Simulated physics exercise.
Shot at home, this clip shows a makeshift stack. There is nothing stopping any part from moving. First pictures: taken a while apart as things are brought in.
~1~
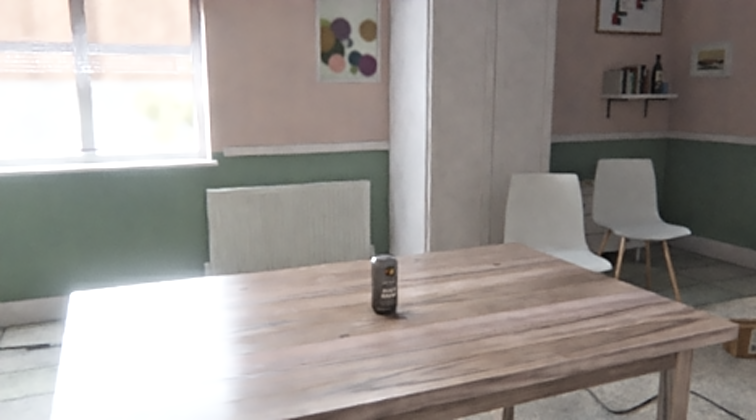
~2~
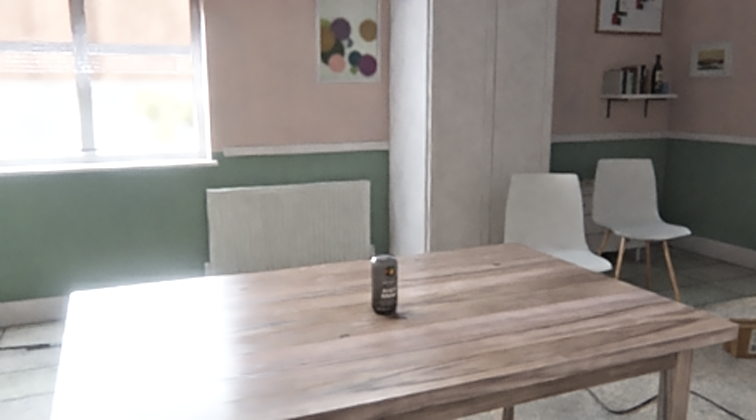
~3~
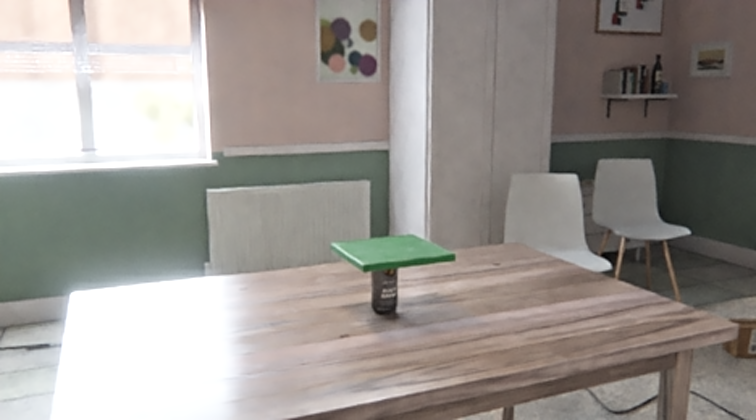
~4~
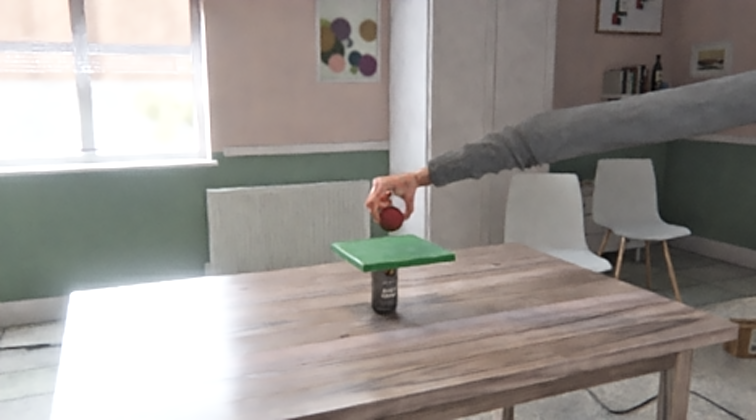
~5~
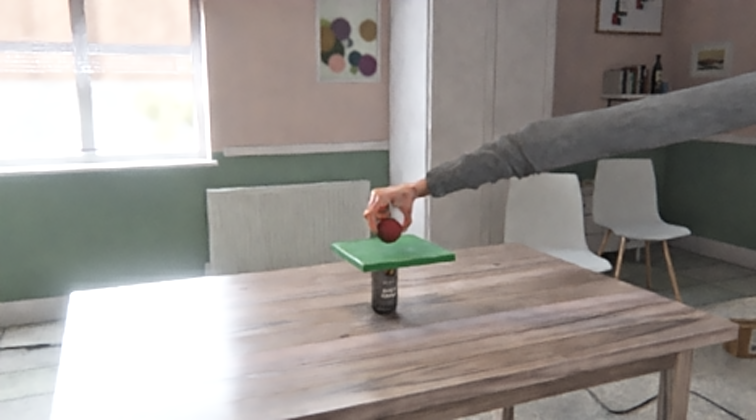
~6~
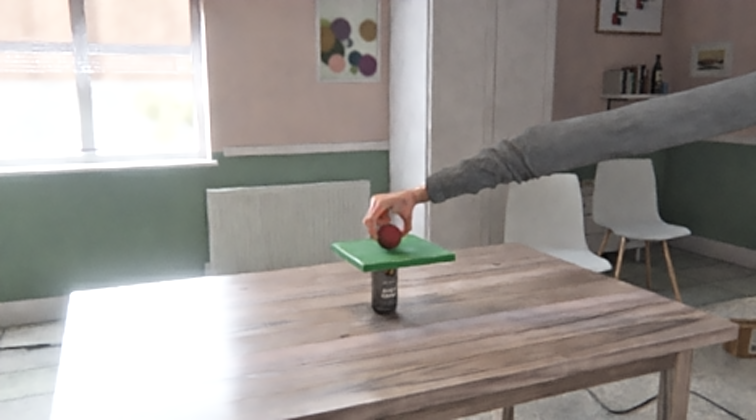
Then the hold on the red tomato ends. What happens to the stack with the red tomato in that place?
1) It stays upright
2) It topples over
Answer: 1.
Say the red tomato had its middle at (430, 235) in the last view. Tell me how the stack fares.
Then it comes apart.
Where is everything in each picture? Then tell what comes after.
In the first picture, the last thing is not in view yet.
In the second picture, the last thing is not in view yet.
In the third picture, the last thing is not in view yet; green lid (391, 252).
In the fourth picture, on its way; red tomato (391, 219); green lid (391, 252).
In the fifth picture, on its way; red tomato (389, 230); green lid (391, 252).
In the sixth picture, in place under the hand; red tomato (389, 237); green lid (391, 252).
Then, 0.20 s later than the last frame, all is still.
Then, 0.50 s later than the last frame, red tomato resting near (389, 237).
When it is over, all 3 as before. End places, in pixels of the last picture, red tomato near (389, 237). The stack holds.
